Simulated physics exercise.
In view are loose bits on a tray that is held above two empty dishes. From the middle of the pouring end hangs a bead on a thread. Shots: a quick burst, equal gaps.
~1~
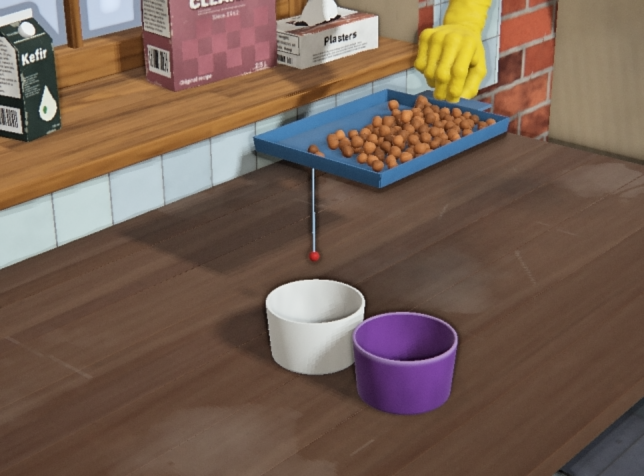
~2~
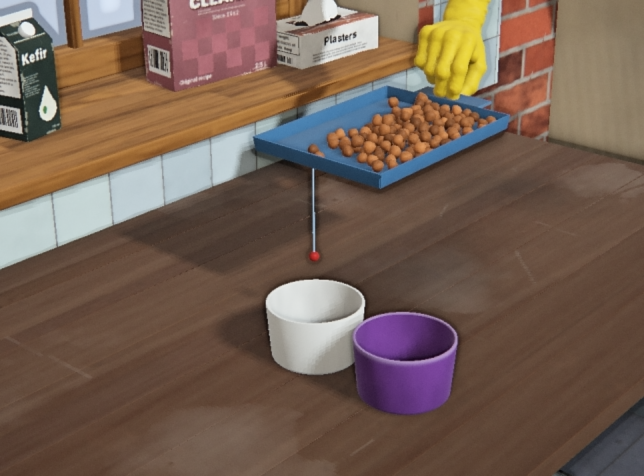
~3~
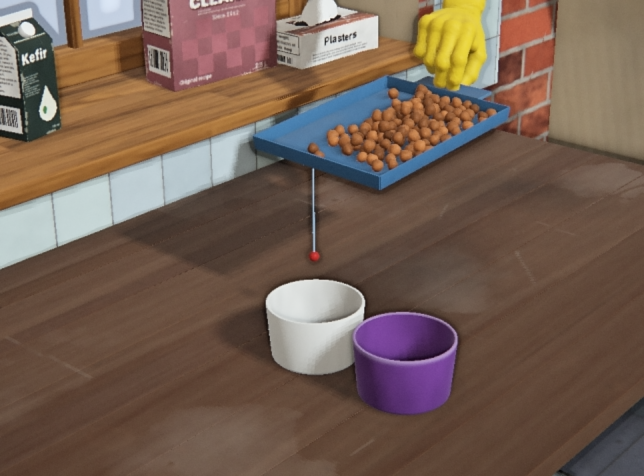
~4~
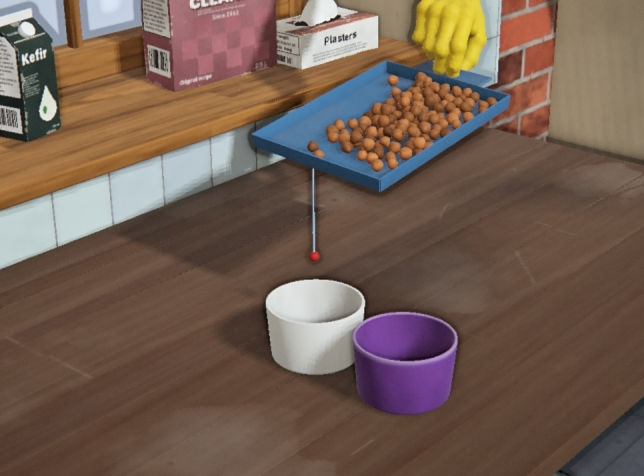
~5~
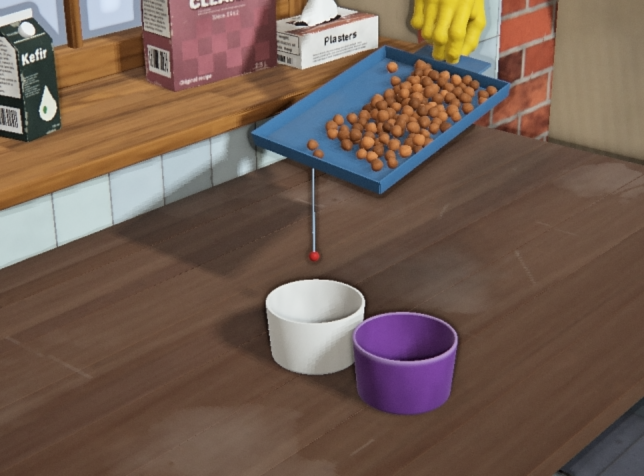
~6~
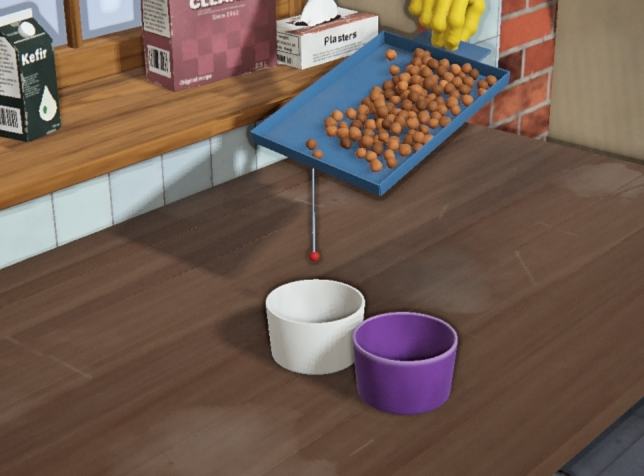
A yellow-gloved hand lifting the far end of a blue tray of hazelnuts, tilting it above white and purple dishes.
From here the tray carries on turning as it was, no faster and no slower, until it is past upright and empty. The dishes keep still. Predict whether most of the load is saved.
Most of it is saved.
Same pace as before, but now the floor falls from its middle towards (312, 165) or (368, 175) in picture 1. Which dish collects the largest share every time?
Well, at the first place the left-side one, and at the second the left-side one.
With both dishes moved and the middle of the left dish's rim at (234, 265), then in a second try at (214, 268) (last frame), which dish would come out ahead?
In the first position the right of the two, in the second the right of the two.
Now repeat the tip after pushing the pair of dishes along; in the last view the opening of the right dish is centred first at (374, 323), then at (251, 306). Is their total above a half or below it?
Past half, then shy of half.
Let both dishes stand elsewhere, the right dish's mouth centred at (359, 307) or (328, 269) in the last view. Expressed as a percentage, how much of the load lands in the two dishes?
About 70% on the first try and 0% on the second.
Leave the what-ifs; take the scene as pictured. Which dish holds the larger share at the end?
It's the left side.
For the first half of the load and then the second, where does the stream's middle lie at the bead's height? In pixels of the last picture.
First around (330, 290), afterwards around (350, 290).
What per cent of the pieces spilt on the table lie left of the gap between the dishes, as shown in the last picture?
Left portion: Around 60 %.
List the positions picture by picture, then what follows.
Corners of the pouring end (256, 137) and (380, 173), level; middle of the load (407, 135), hazelnuts; left dish (283, 340); right dish (373, 379); bead on its thread (314, 256), in the first frame.
Corners of the pouring end (256, 136) and (380, 174), level; middle of the load (407, 133), in the second frame.
Corners of the pouring end (255, 135) and (380, 175), tipped barely, lowest at the right corner; middle of the load (407, 128), in the third frame.
Corners of the pouring end (255, 134) and (379, 178), tipped a little, lowest at the right corner; middle of the load (407, 121), in the fourth frame.
Corners of the pouring end (254, 132) and (379, 181), tipped a little, lowest at the right corner; middle of the load (407, 114), in the fifth frame.
Corners of the pouring end (253, 131) and (379, 183), tipped clearly, lowest at the right corner; middle of the load (406, 107); left dish (283, 340); right dish (373, 379), in the sixth frame.
Just after the last frame, tray tipped steeply; the larger part on the tray; just a few in the right dish; just a few in the left dish; about a tenth in the air.
A moment on, tray tipped past a quarter turn; the larger part on the tray; about a tenth in the right dish; about a tenth in the left dish; just a few outside both; just a few in the air.
Further on, tray tipped past a quarter turn; about a tenth in the right dish; roughly half in the left dish; roughly a third outside both.
When it is over, tray tipped past a quarter turn; about a tenth in the right dish; roughly half in the left dish; roughly a third outside both.
